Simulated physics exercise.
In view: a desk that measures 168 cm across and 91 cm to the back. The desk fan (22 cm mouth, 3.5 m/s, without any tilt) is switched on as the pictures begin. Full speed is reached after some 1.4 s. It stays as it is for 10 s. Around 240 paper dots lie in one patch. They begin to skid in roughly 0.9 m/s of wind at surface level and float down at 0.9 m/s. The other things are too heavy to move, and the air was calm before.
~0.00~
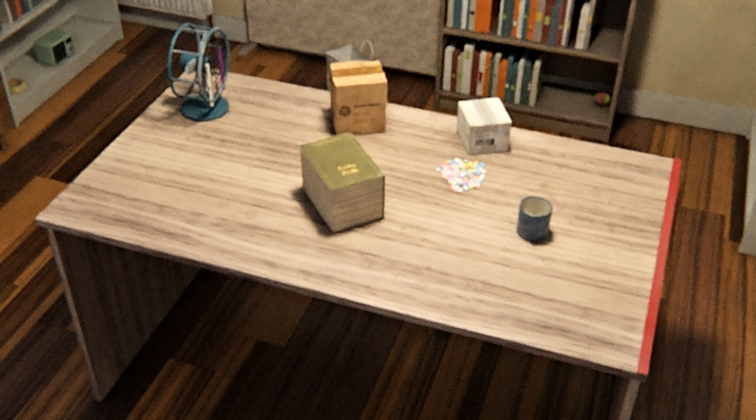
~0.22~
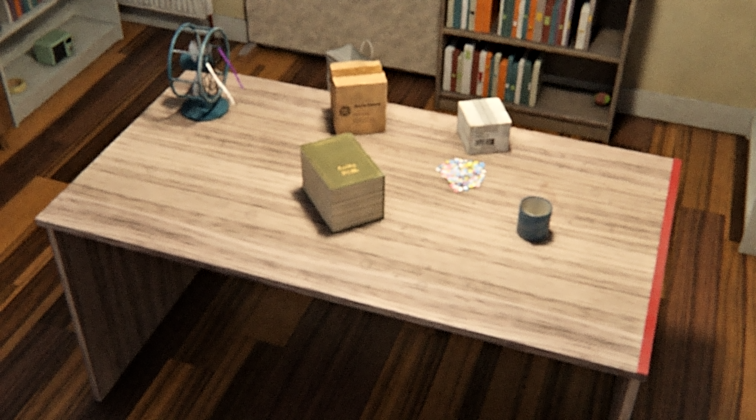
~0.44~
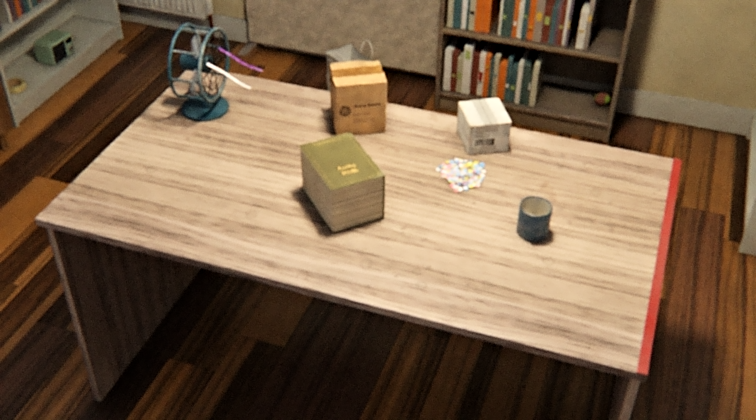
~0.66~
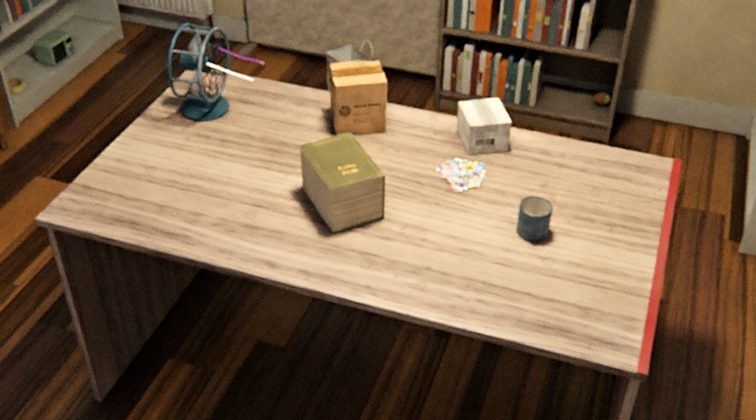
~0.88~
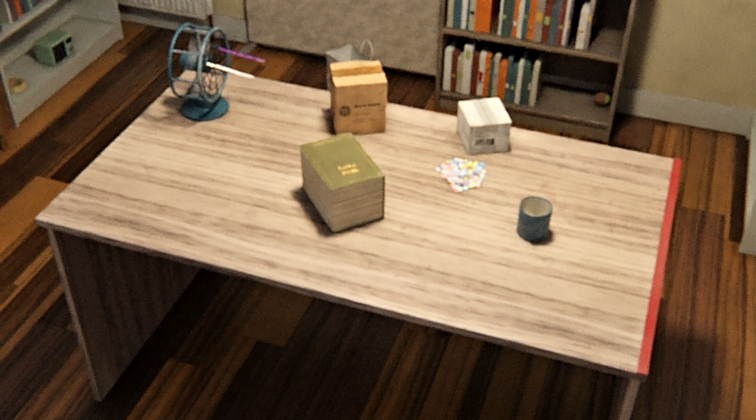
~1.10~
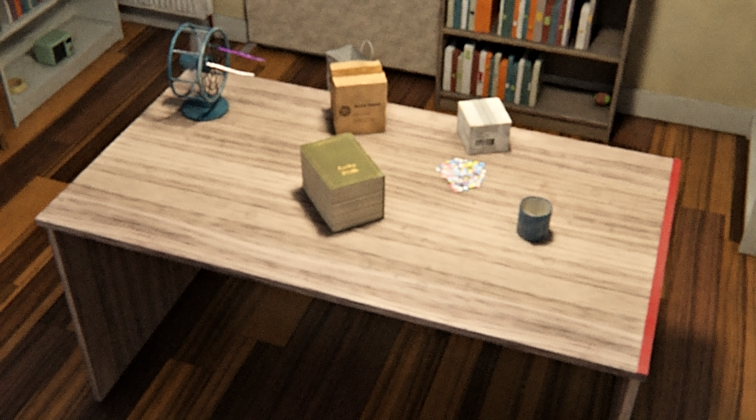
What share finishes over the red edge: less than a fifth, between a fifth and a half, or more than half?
The share over the red edge is above half.
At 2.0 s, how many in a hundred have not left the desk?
Some 100 per cent.
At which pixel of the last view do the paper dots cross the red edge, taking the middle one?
At about (674, 209).
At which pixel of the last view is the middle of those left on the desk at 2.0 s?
Near (585, 194).
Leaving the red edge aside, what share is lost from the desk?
About 0 %.
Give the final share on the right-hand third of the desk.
Some 10 per cent.
After 2.0 s, 0 % are over the red edge; the middle of those still in play is near (585, 194); 0 % have settled or left.
After 3.2 s, 88 % are over the red edge; 88 % have settled or left.
After 5.5 s, 91 % are over the red edge; 94 % have settled or left.
After 10.0 s, at the end, 92 % are over the red edge.
